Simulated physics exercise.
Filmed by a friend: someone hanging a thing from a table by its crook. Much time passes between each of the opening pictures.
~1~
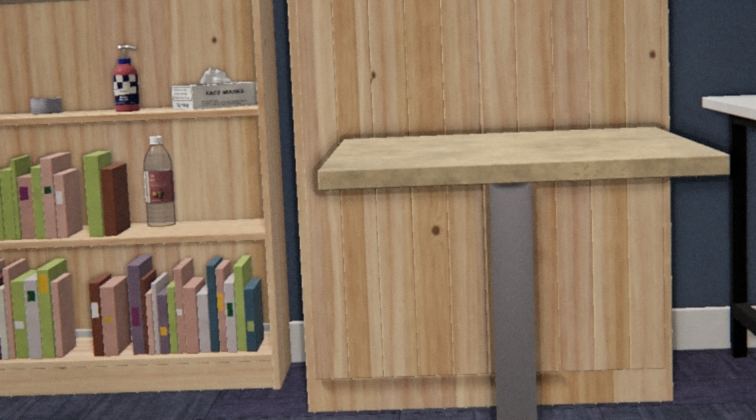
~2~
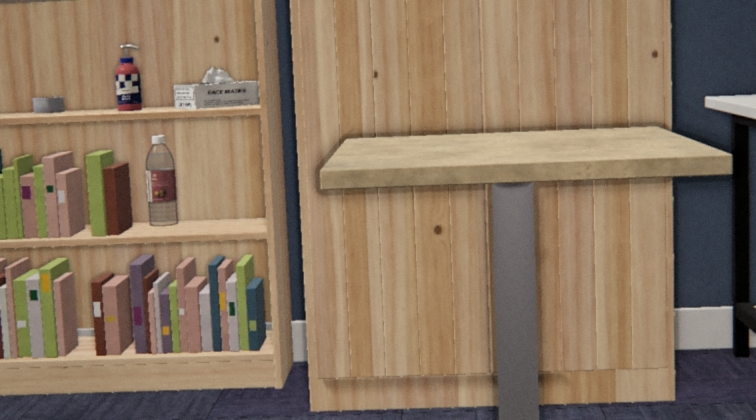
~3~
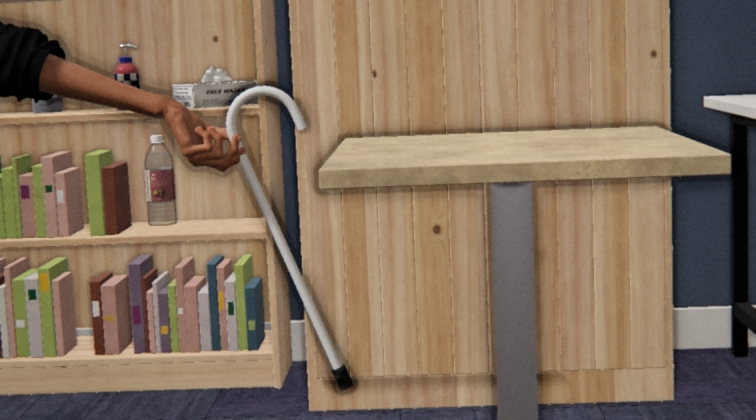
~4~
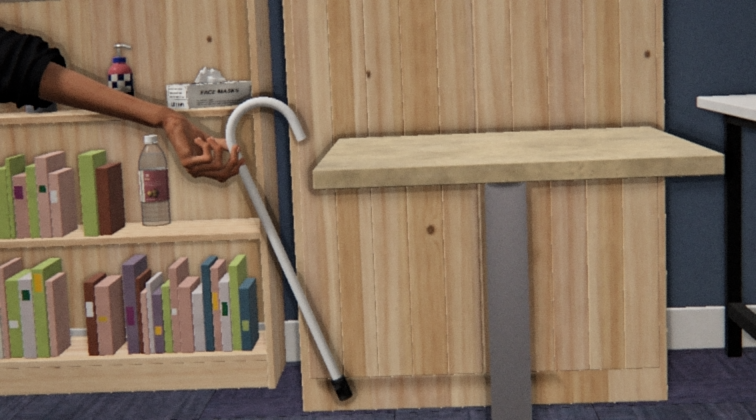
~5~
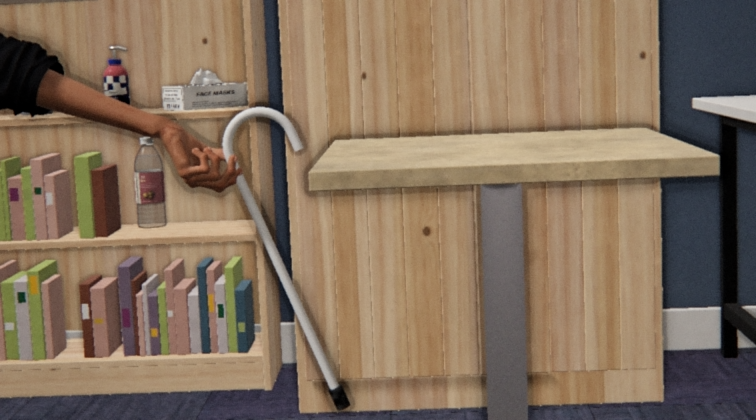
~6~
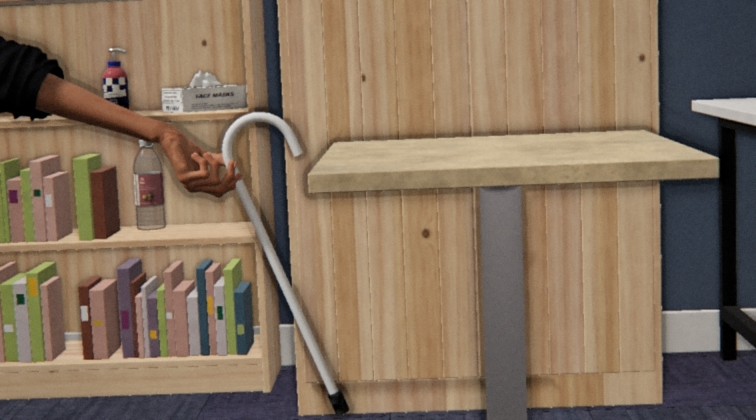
Beside a wooden table and a bookshelf, nothing moved at first; then a hand appeared from the left holding a white cane by its upper part, and the cane sank slightly before staying nearly still.
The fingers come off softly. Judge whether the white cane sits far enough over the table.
It heads downward.
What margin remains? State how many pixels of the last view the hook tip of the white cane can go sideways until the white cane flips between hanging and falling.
Looks like close to 24 pixels, moving right.
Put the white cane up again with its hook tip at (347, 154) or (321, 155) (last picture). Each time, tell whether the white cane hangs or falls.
Lab note - try 1: It keeps its grip; try 2: It loses its grip.
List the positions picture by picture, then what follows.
Table (509, 155), in the first picture.
Table (512, 154), in the second picture.
Still on the way; white cane (312, 234); table (510, 154), in the third picture.
Still on the way; white cane (312, 245); table (504, 154), in the fourth picture.
Still on the way; white cane (309, 255); table (500, 155), in the fifth picture.
In place, still held; white cane (308, 260); table (499, 158), in the sixth picture.
Then, 0.36 s past the last view, white cane come down near (293, 408).
Then, 0.58 s past the last view, white cane in the air.
Finally, the white cane drops past the edge.
